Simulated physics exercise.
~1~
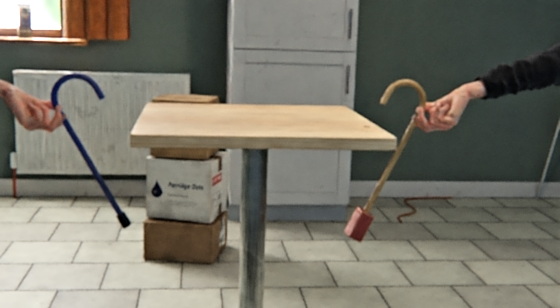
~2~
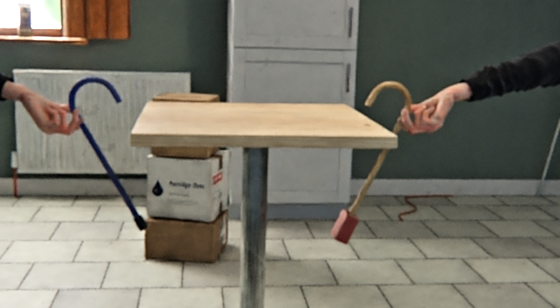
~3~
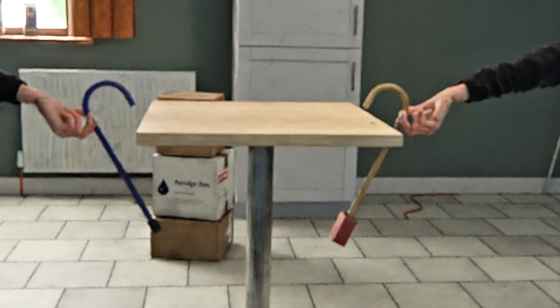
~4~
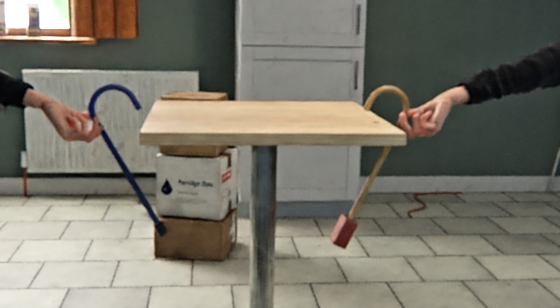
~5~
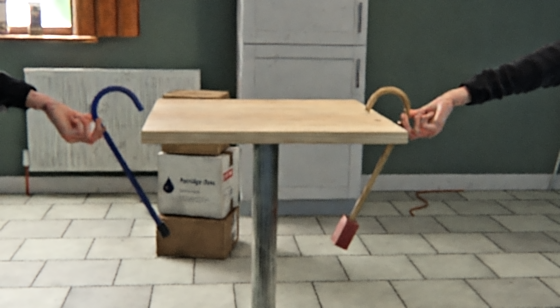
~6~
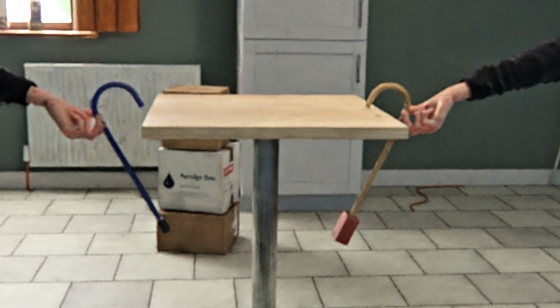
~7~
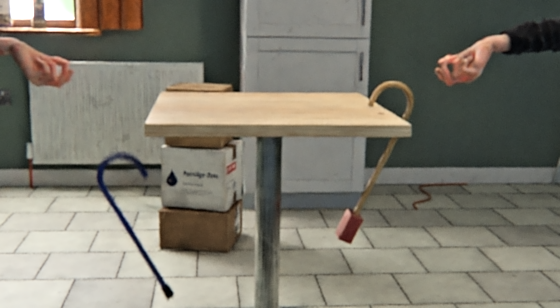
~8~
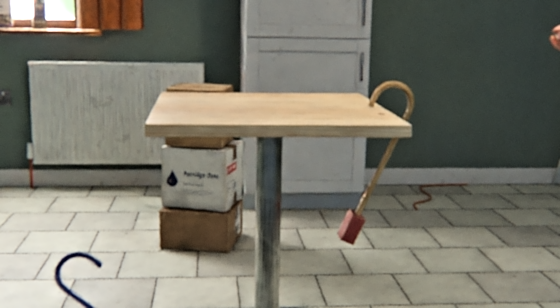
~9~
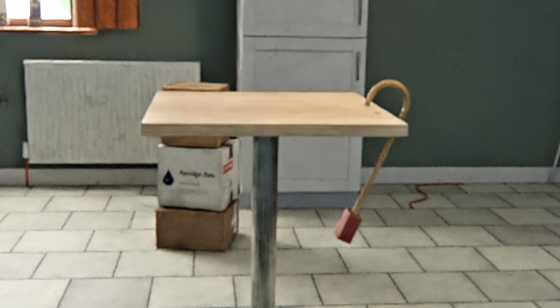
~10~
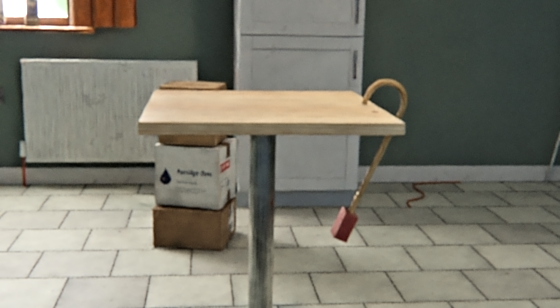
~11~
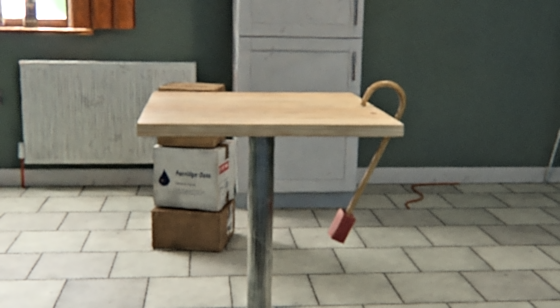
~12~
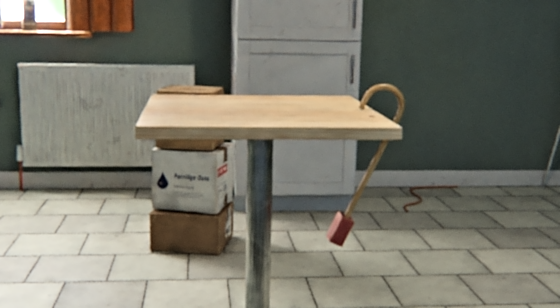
A blue cane drops to the floor when hands let go; a red-ended one stays hooked.
